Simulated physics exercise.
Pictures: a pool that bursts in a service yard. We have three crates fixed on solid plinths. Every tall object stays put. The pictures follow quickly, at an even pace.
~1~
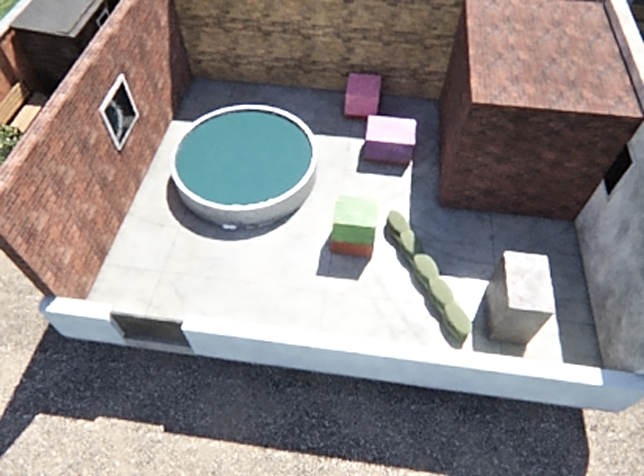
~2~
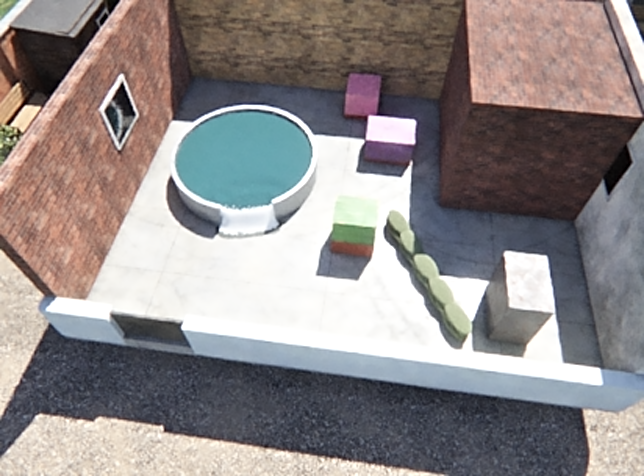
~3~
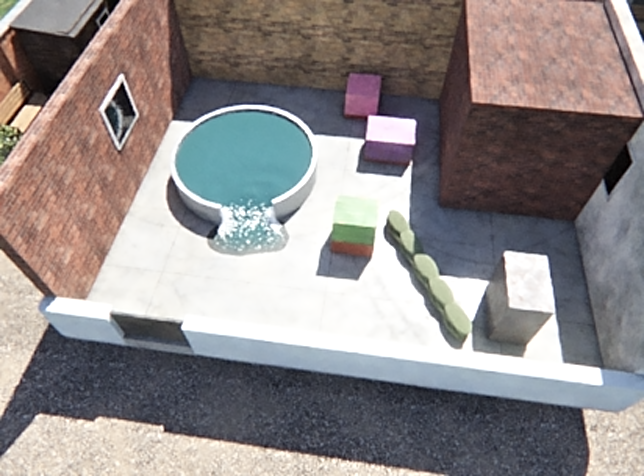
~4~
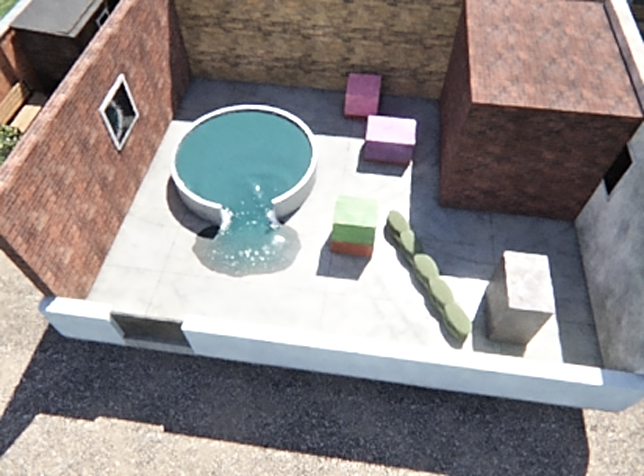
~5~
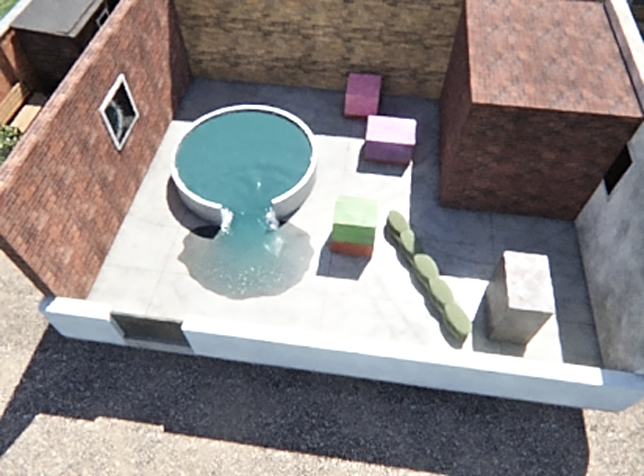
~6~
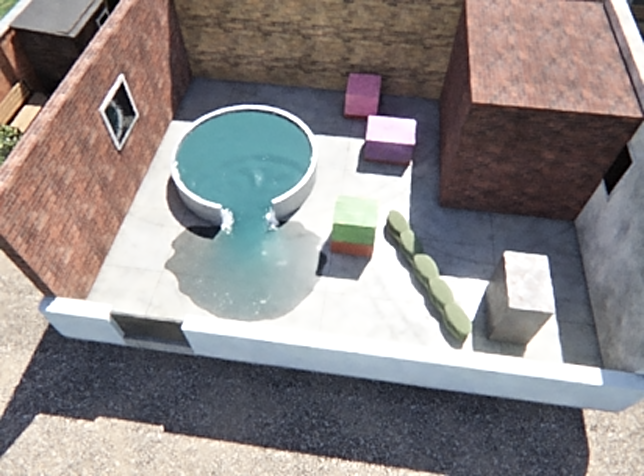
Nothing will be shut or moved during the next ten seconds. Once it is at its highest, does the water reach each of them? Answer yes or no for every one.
Purple crate: No, it stays dry; pink crate: No, it stays dry; green crate: No, it stays dry.
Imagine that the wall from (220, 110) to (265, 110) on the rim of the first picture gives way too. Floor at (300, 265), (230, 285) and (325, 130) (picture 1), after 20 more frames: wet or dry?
One by one, they turn out not soaked, not soaked and drenched.
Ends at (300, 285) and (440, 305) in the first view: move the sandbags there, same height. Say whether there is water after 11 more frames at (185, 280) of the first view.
There: Wet.
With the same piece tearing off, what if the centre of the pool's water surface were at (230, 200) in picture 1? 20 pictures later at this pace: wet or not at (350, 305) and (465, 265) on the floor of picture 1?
The first is wetted, and then the second is not reached.
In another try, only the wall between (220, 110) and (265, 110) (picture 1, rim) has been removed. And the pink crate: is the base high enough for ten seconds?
In my view the pink crate gets reached.
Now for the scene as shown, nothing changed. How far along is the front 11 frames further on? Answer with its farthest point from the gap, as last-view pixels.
Approximate pixel: (452, 368).
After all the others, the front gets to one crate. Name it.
Easy - the pink one.
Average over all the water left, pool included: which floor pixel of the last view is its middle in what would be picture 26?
Somewhere around (258, 220) in the last view.
A moment on, water covers 20 % of the floor; the purple crate not reached, the pink crate not reached, the green crate water round its plinth.
Next, water covers 25 % of the floor; the purple crate not reached, the pink crate not reached, the green crate water round its plinth.
Then, water covers 35 % of the floor; the purple crate not reached, the pink crate not reached, the green crate water round its plinth.
Later, water covers 55 % of the floor; the purple crate water round its plinth, the pink crate not reached, the green crate water round its plinth.
In the end, water covers 85 % of the floor; the purple crate stayed above the water, the pink crate stayed above the water, the green crate stayed above the water.
